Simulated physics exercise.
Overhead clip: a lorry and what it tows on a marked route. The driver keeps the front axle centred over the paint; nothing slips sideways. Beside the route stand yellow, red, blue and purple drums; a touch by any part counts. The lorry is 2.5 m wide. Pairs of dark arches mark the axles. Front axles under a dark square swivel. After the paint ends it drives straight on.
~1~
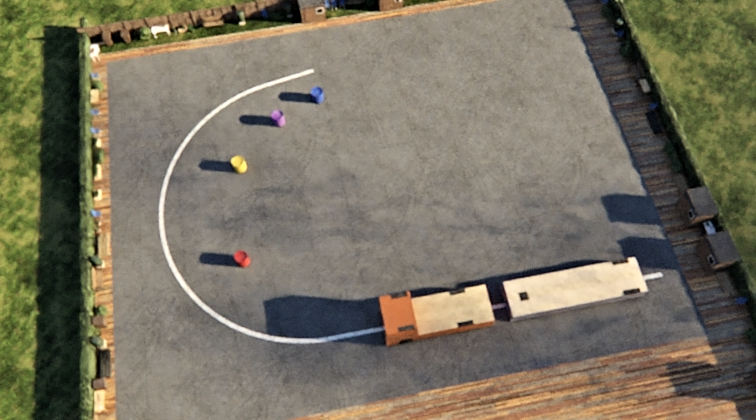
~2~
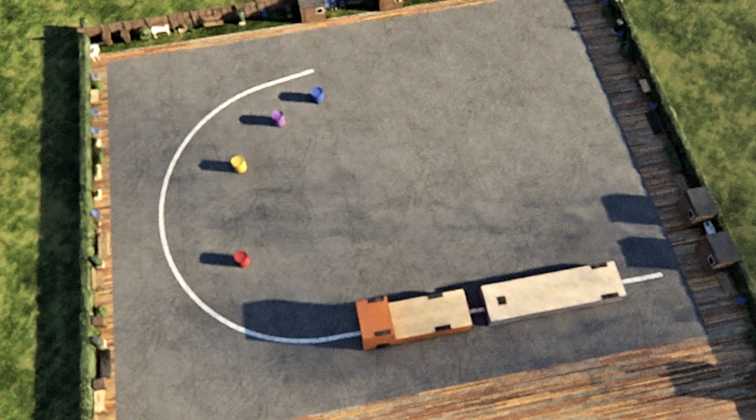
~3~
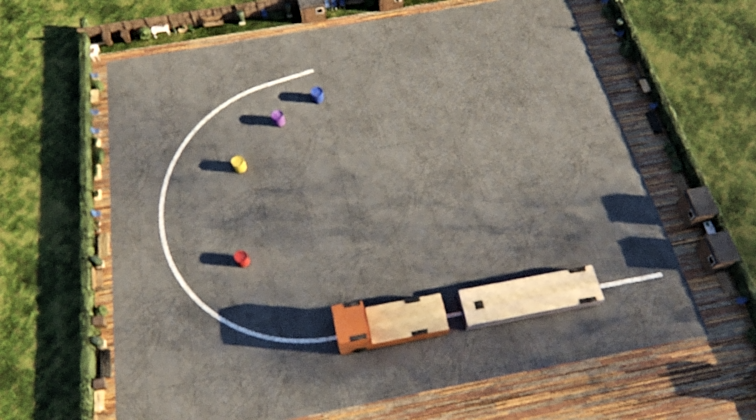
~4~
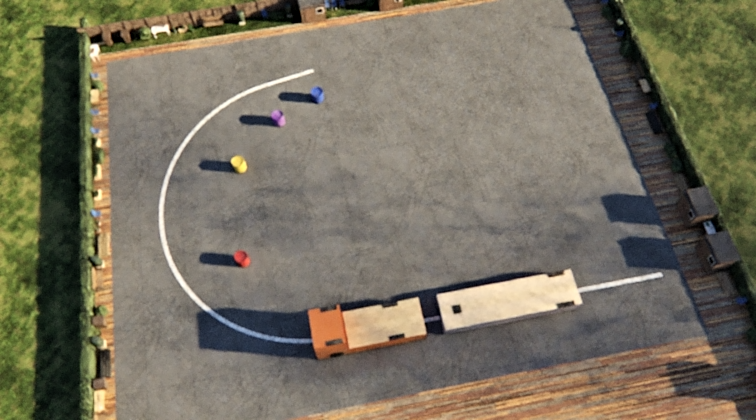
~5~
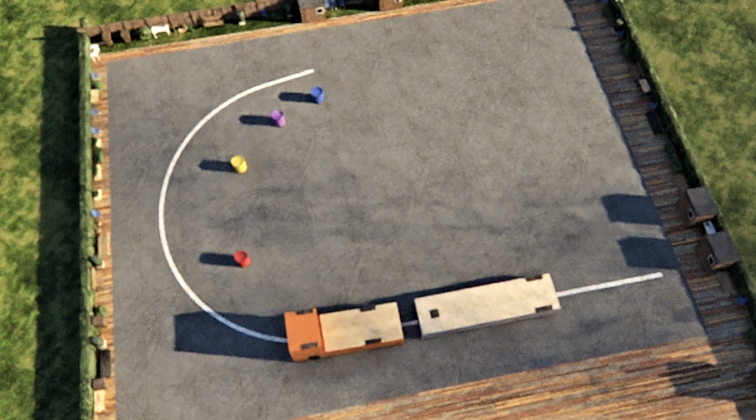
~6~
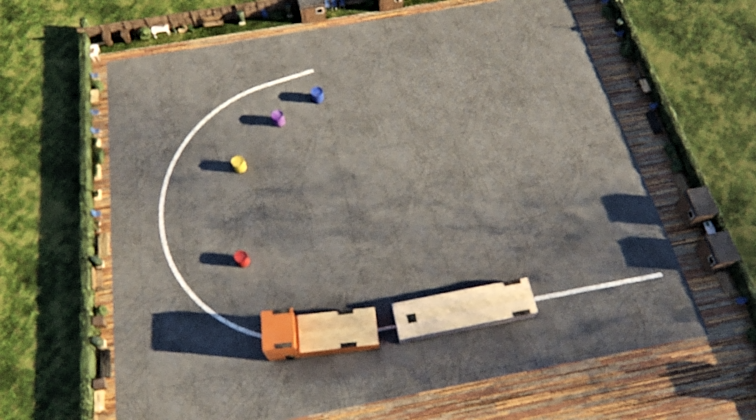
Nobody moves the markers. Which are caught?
The yellow one gets knocked; the red one gets struck; the blue one takes a hit; the purple one gets struck.
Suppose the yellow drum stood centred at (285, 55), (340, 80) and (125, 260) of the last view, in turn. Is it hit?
First missed, second struck, third clear.
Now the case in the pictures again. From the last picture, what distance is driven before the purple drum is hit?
After some 38.0 m.
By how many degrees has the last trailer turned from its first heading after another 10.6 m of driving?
About 10°.
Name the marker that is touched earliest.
The red one.
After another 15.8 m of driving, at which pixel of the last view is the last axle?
Around (305, 312).
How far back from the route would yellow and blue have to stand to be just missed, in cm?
Yellow 50, blue 60.
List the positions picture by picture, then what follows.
Nose (385, 322); last axle (626, 276); still straight; yellow (239, 165), red (242, 259), blue (318, 96), purple (278, 119); 1 trailer, in the first picture.
Nose (362, 327); last axle (605, 281); still straight, in the second picture.
Nose (339, 331); last axle (583, 285); still straight, in the third picture.
Nose (316, 336); last axle (561, 289); still straight, in the fourth picture.
Nose (292, 339); last axle (539, 293); turned 1°, in the fifth picture.
Nose (268, 337); last axle (517, 298); turned 5°; yellow (239, 165), red (242, 259), blue (318, 96), purple (278, 119), in the sixth picture.
19.4 m further on, the last axle is at (267, 297) of the last picture, 235 cm off the line; the trailer has hit red.
33.6 m further on, the last axle is at (208, 189) of the last picture, 365 cm off the line; the trailer has hit yellow.
38.4 m further on, the last axle is at (228, 147) of the last picture, 375 cm off the line; the trailer has hit purple.
42.1 m further on, the last axle is at (257, 117) of the last picture, 325 cm off the line; the trailer has hit blue.
51.0 m further on, the last axle is at (347, 62) of the last picture, 110 cm off the line; 4 of 4 struck in all.
